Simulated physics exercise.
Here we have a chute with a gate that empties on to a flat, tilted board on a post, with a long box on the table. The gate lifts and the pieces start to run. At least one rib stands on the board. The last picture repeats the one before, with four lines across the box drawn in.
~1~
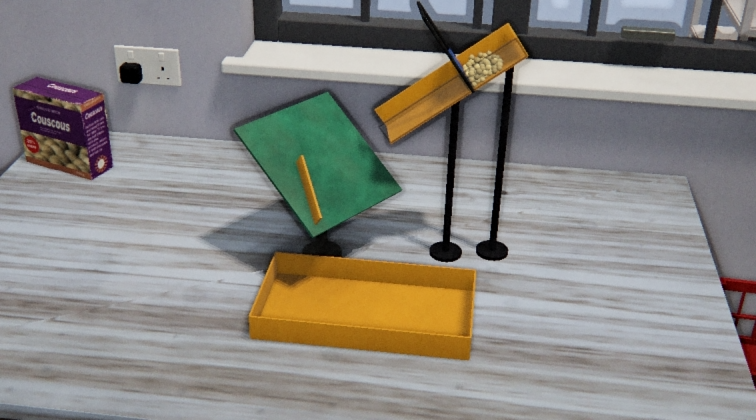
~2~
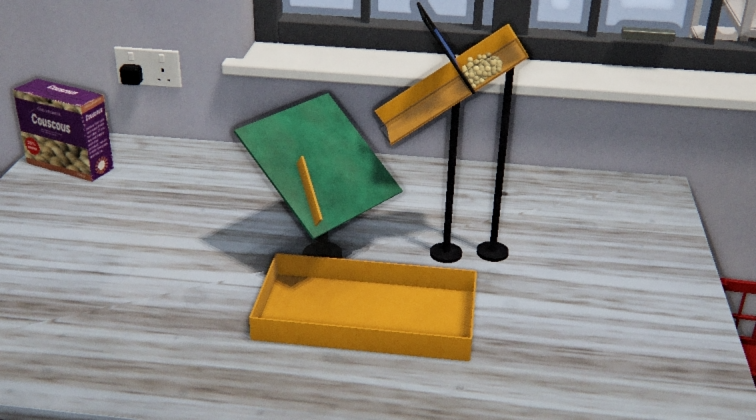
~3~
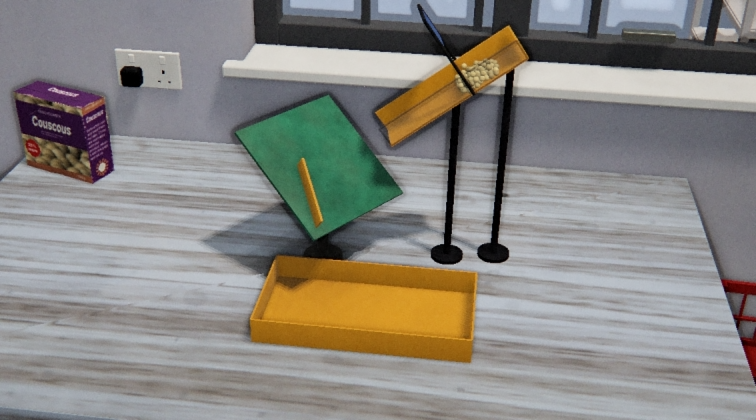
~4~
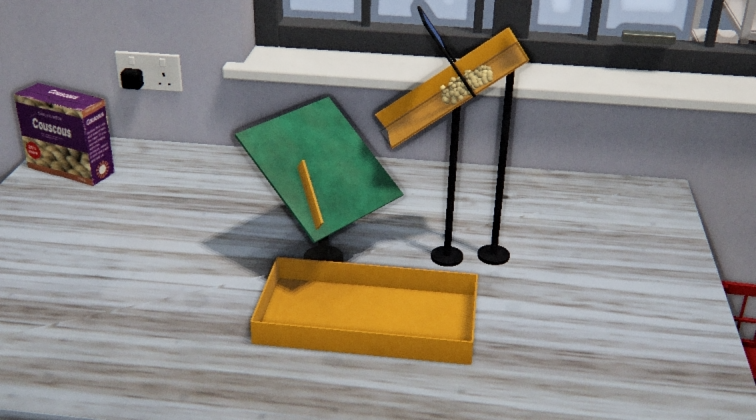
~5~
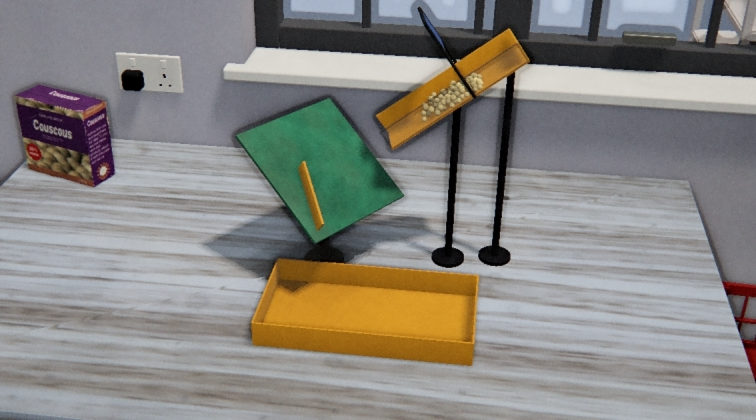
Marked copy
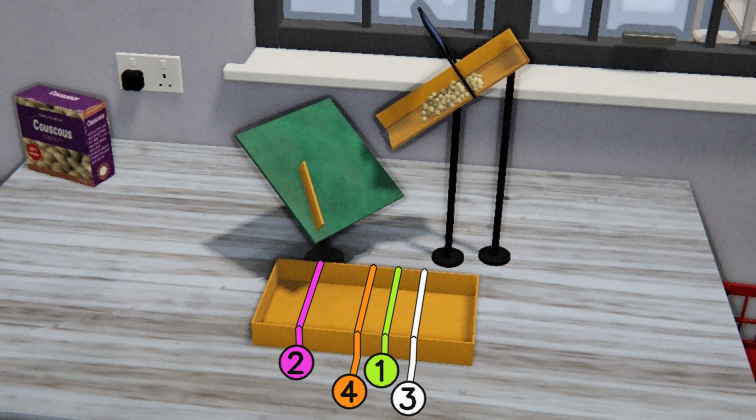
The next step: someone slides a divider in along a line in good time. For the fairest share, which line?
4.
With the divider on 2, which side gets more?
More lands on the right.
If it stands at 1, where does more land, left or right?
The left side.
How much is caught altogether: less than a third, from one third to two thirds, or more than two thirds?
It is more than two thirds.
On the marked copy, line 1 crosses the front rim at (385, 335); line 2 crosses the front rim at (299, 327); line 3 crosses the front rim at (414, 338); line 4 crosses the front rim at (357, 332).
Choosing 1, of what is caught, all but a few on the left of the divider, a small share on the right.
Choosing 2, of what is caught, none at all on the left of the divider, the whole lot on the right.
Choosing 3, of what is caught, all but a few on the left of the divider, only a few on the right.
Choosing 4, of what is caught, close to two thirds on the left of the divider, close to a third on the right.
